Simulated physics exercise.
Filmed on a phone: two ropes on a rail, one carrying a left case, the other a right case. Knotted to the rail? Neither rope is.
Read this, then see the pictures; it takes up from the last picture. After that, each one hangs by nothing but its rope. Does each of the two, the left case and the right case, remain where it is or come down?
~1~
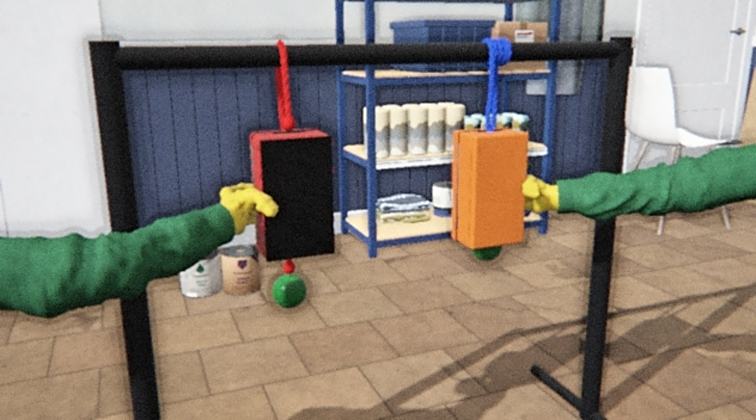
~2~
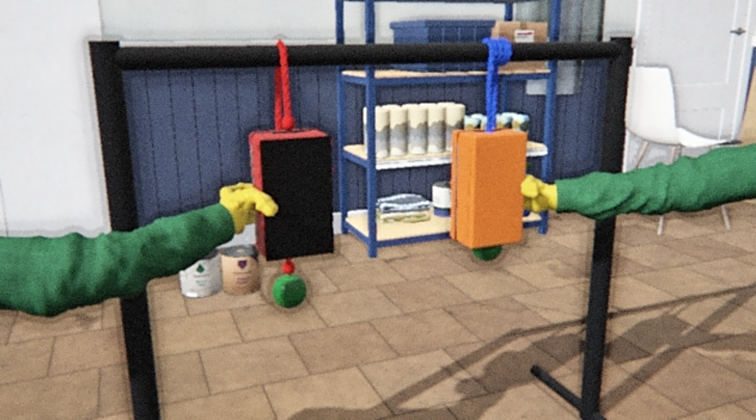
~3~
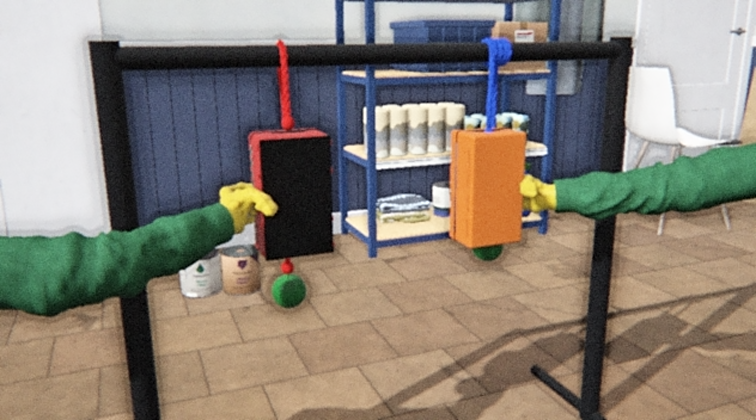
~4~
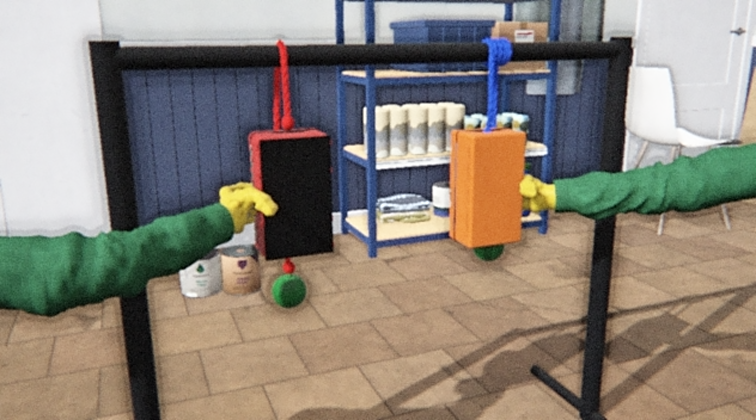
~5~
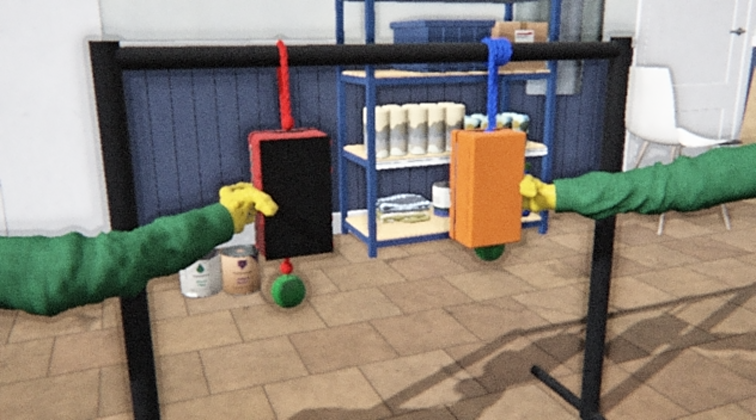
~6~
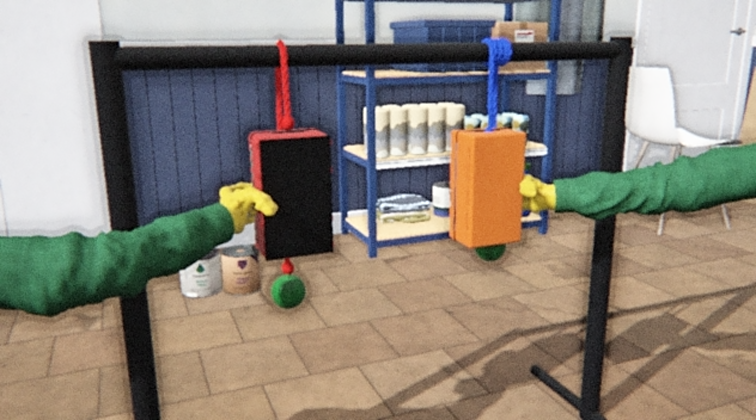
Result: The left case fails to hold; the right case never falls.
Then, 0.42 s on from there, left case dropping near (297, 329); right case off the floor near (488, 194).
Then, 0.76 s on from there, left case on the floor; right case off the floor near (490, 195).
In the end, left case on the floor; right case off the floor near (488, 196). The left case runs down to the floor and the right case is held.
